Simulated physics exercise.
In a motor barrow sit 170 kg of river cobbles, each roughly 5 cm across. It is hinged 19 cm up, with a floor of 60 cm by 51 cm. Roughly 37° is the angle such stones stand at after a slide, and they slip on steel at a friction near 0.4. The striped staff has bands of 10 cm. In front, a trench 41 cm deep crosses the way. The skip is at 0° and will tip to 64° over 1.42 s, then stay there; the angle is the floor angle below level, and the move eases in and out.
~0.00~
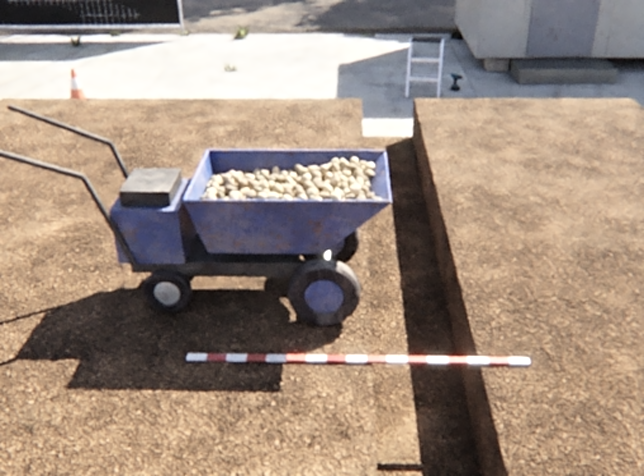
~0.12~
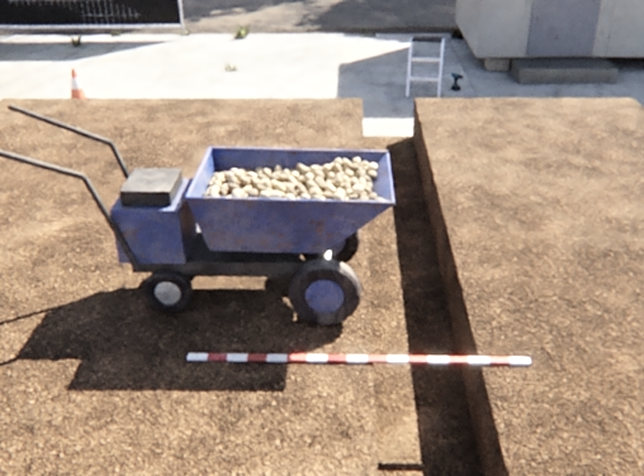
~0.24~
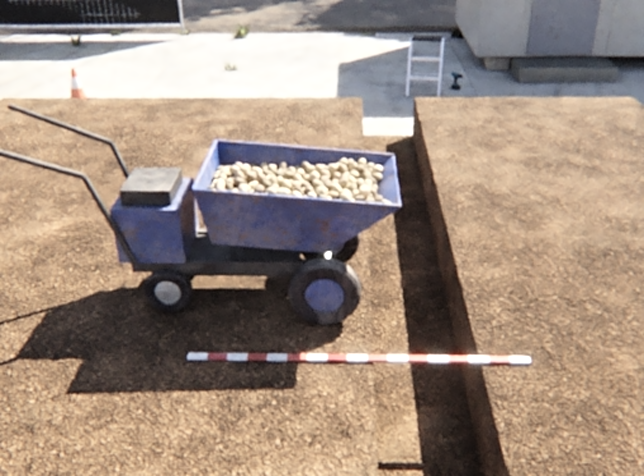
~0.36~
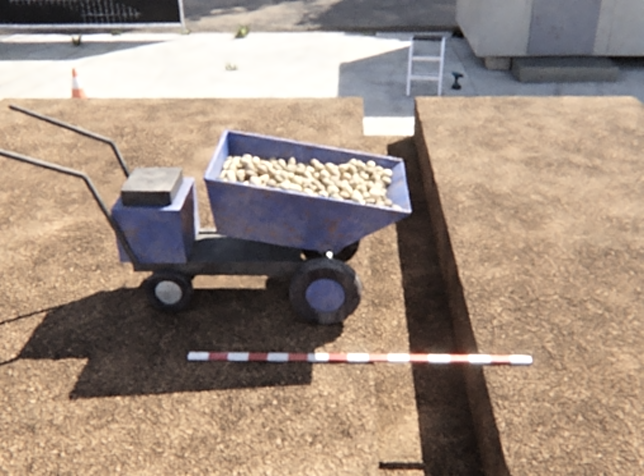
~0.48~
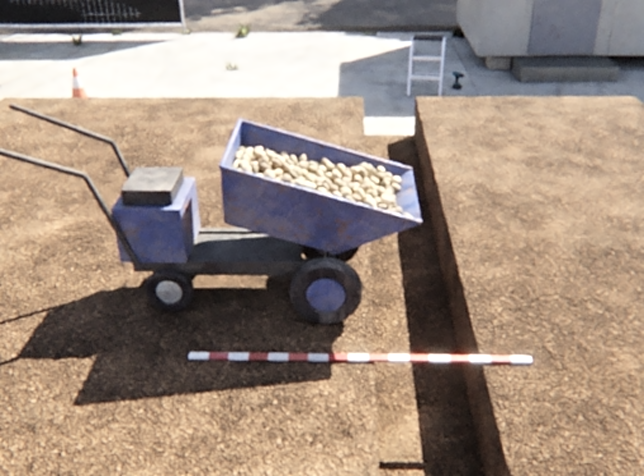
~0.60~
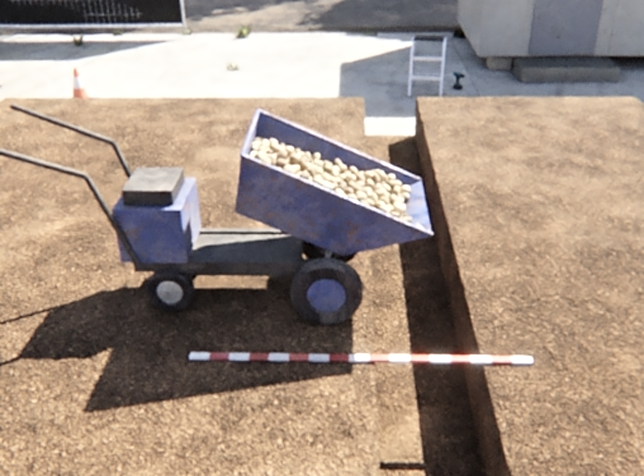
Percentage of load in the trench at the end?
57 per cent.
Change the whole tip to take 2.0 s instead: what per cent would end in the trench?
Trench share: Approx. 60%.
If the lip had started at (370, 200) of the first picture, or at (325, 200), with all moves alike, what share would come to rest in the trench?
Result: Close to 80 then close to 100 per cent.
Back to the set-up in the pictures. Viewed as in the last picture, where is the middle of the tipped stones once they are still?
Their middle ends up near (456, 331).
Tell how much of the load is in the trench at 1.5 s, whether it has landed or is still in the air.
Some 15 per cent of the load by that point.
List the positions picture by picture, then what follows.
Lip at (391, 202), floor tilted 0°, highest stones at (332, 173), in the first frame.
Lip at (394, 203), floor tilted 1°, highest stones at (312, 174); the stones move at 0.2 m/s on average, in the second frame.
Lip at (400, 207), floor tilted 5°, highest stones at (269, 173); the stones move at 0.3 m/s on average, in the third frame.
The skip is at 10°, its lip at (410, 213); the top of the load is at (241, 166); the stones move at 0.4 m/s on average, in the fourth frame.
Lip at (421, 223), floor tilted 17°, highest stones at (250, 156); the stones move at 0.5 m/s on average, in the fifth frame.
The skip is at 25°, its lip at (432, 235); the top of the load is at (265, 148); the stones move at 0.6 m/s on average, in the sixth frame.
After 1.1 s the floor is at 54°; 100 % in the skip; the foremost stones are at (443, 255).
After 1.5 s the floor is at 64°; 66 % in the skip, 13 % in the trench, 20 % past the trench; the foremost stones are at (523, 291).
After 1.9 s the floor is at 64°; 33 % in the skip, 25 % in the trench, 42 % past the trench; the foremost stones are at (604, 294).
After 3.8 s the floor is at 64°; 0 % in the skip, 57 % in the trench, 43 % past the trench; the foremost stones are at (640, 279).
